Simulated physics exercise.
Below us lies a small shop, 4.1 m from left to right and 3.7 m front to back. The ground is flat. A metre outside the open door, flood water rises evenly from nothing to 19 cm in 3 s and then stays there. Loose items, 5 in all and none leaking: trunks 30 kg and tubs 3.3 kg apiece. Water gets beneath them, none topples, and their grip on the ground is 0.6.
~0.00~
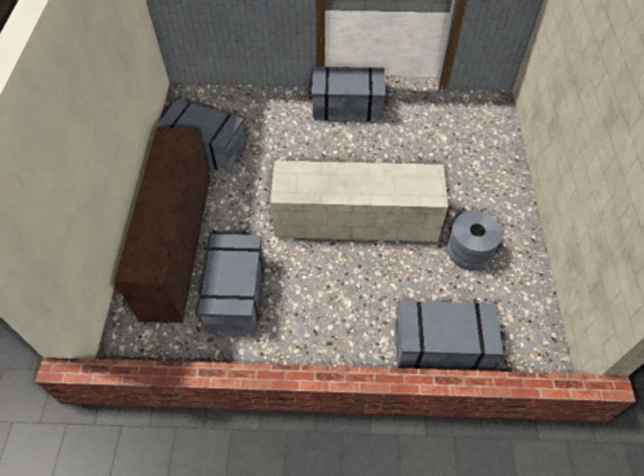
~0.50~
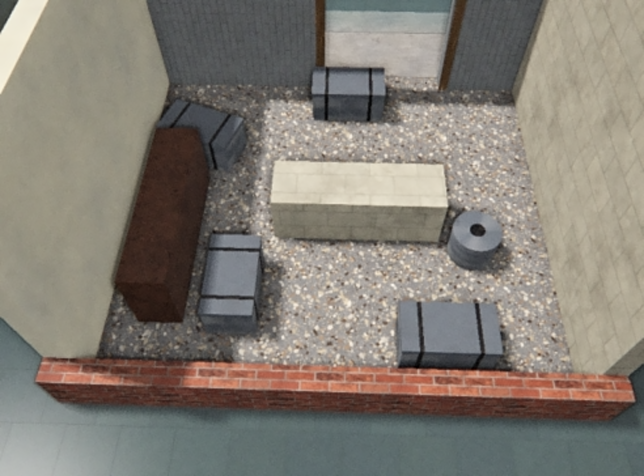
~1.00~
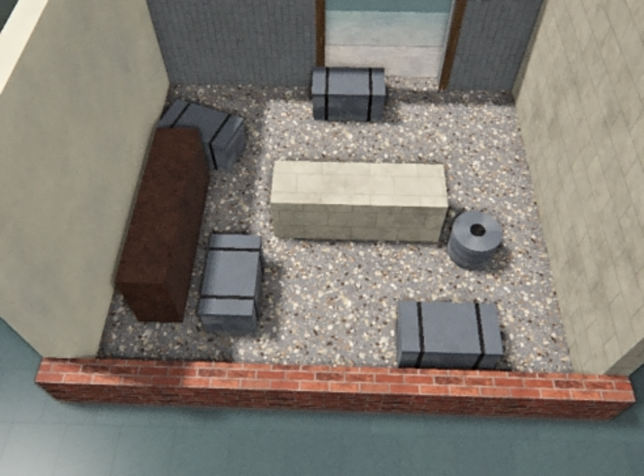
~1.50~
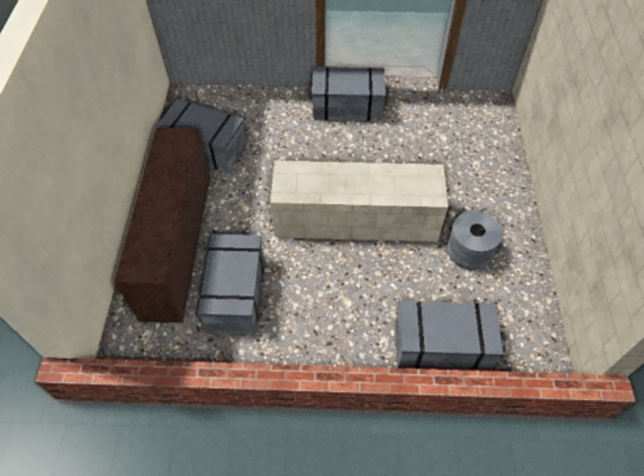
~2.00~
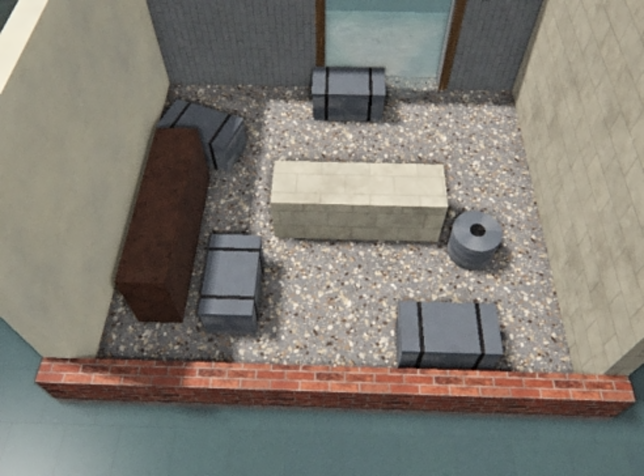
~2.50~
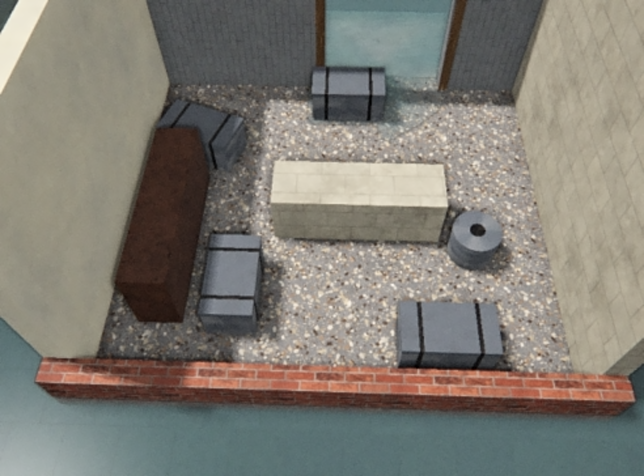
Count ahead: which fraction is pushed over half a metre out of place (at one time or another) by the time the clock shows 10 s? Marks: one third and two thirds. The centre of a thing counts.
Share: Between one and two thirds.
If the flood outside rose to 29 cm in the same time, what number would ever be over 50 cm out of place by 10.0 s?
Then 4.
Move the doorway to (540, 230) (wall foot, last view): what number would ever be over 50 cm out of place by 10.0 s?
In that case 1 of them.
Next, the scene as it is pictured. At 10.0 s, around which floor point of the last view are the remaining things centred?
Near (260, 261).
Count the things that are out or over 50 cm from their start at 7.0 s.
2 of them.
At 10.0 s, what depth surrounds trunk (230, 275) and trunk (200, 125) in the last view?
Roughly 9 and 10 cm.
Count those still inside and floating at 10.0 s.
4 of them.
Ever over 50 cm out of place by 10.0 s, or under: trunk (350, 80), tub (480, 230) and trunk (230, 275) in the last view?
In turn: Over, over, under.
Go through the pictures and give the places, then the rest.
The first frame shows a trunk at (349, 80), on the bottom; a trunk at (200, 123) rests on the ground; water covers 0.0 m2; 0 of 5 have shifted.
The second frame shows a trunk at (349, 80) rests on the ground; a trunk at (200, 123) rests on the ground; 0.0 m2 under water; 0 of 5 have shifted.
The third frame shows a trunk at (349, 80), on the bottom; a trunk at (200, 123) rests on the ground; 0.0 m2 under water; 0 of 5 have shifted.
The fourth frame shows a trunk at (349, 80) rests on the ground; a trunk at (200, 123), on the bottom; water covers 0.0 m2; 0 of 5 have shifted.
The fifth frame shows a trunk at (349, 80), on the bottom; a trunk at (200, 123) rests on the ground; water covers 0.1 m2; 0 of 5 have shifted.
The sixth frame shows a trunk at (349, 80), on the bottom; a trunk at (200, 123), on the bottom; water covers 0.5 m2; 0 of 5 have shifted.
After 3.5 s 0 of 5 are over 50 cm from their spots; 0 afloat.
After 4.5 s 1 of 5 are over 50 cm from their spots; 0 afloat.
After 7.0 s 2 of 5 are over 50 cm from their spots; 0 afloat.
After 10.0 s 3 of 5 are over 50 cm from their spots, and 3 have been at some point; 4 afloat.
